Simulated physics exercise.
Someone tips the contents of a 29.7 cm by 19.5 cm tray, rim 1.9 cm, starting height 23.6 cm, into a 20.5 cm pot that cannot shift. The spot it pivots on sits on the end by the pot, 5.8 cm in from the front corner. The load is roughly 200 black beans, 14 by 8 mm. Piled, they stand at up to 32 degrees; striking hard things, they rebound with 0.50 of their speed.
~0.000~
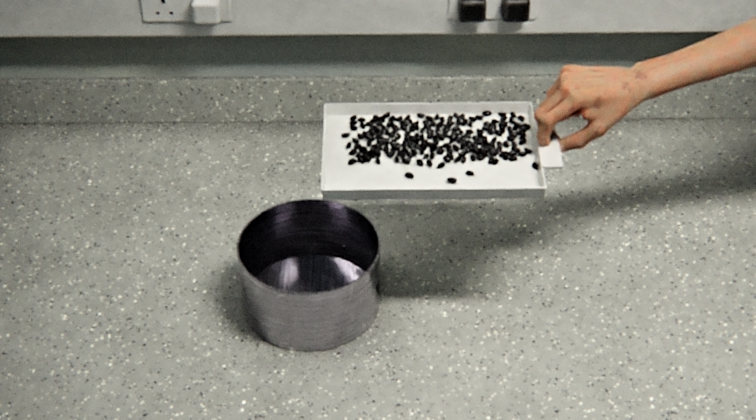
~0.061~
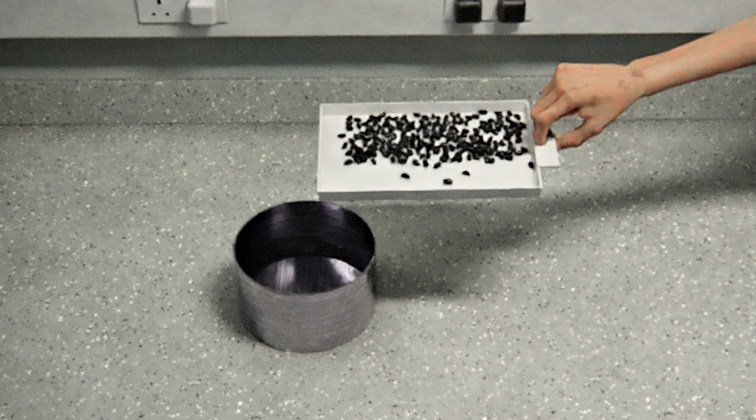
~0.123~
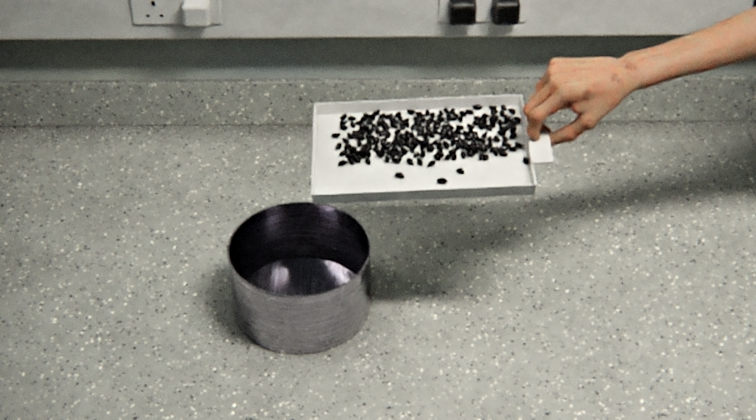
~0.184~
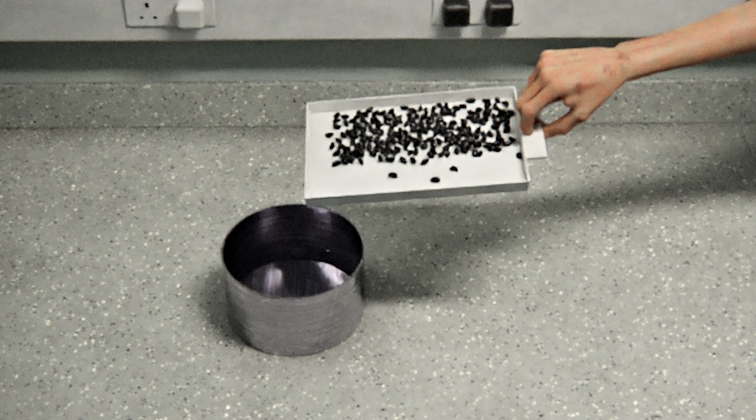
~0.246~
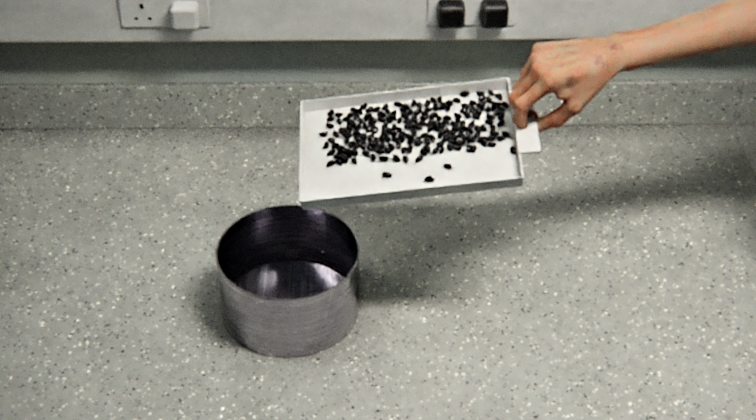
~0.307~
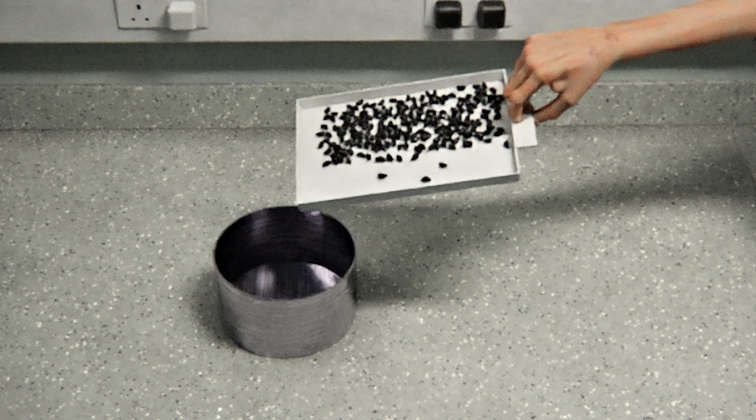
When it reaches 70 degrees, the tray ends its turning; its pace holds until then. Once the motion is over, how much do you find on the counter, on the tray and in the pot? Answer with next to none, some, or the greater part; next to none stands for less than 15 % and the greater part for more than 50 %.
Counter: Next to none; tray: Some; pot: The greater part.
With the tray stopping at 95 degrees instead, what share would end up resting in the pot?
In that case it comes to about 95 in a hundred.
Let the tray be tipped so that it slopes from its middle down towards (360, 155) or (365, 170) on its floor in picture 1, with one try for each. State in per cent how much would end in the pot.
Near 20 and 35 per cent, in that order.
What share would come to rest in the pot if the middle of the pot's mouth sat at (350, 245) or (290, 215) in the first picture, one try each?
Roughly 55 per cent, then 5 per cent.
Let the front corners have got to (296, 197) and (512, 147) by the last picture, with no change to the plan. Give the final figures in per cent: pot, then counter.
Pot 25 % / counter 10 %.
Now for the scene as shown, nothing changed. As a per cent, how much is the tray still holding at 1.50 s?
Estimate: About 75 percent.
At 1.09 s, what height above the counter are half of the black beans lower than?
Around 26 cm up.
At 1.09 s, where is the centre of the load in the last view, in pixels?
The middle of the load should be near (320, 183) then.
Then, at 0.78 s, tilt 41 degrees; the tray holds 100 %, the pot 0 %.
After 1.09 s, tilt 58 degrees; the tray holds 90 %, the pot 0 %.
Then, at 1.50 s, tilt 70 degrees; the tray holds 75 %, the pot 20 %.
In the end, at 3.1 s, counter 5 %, tray 35 %, pot 65 %.
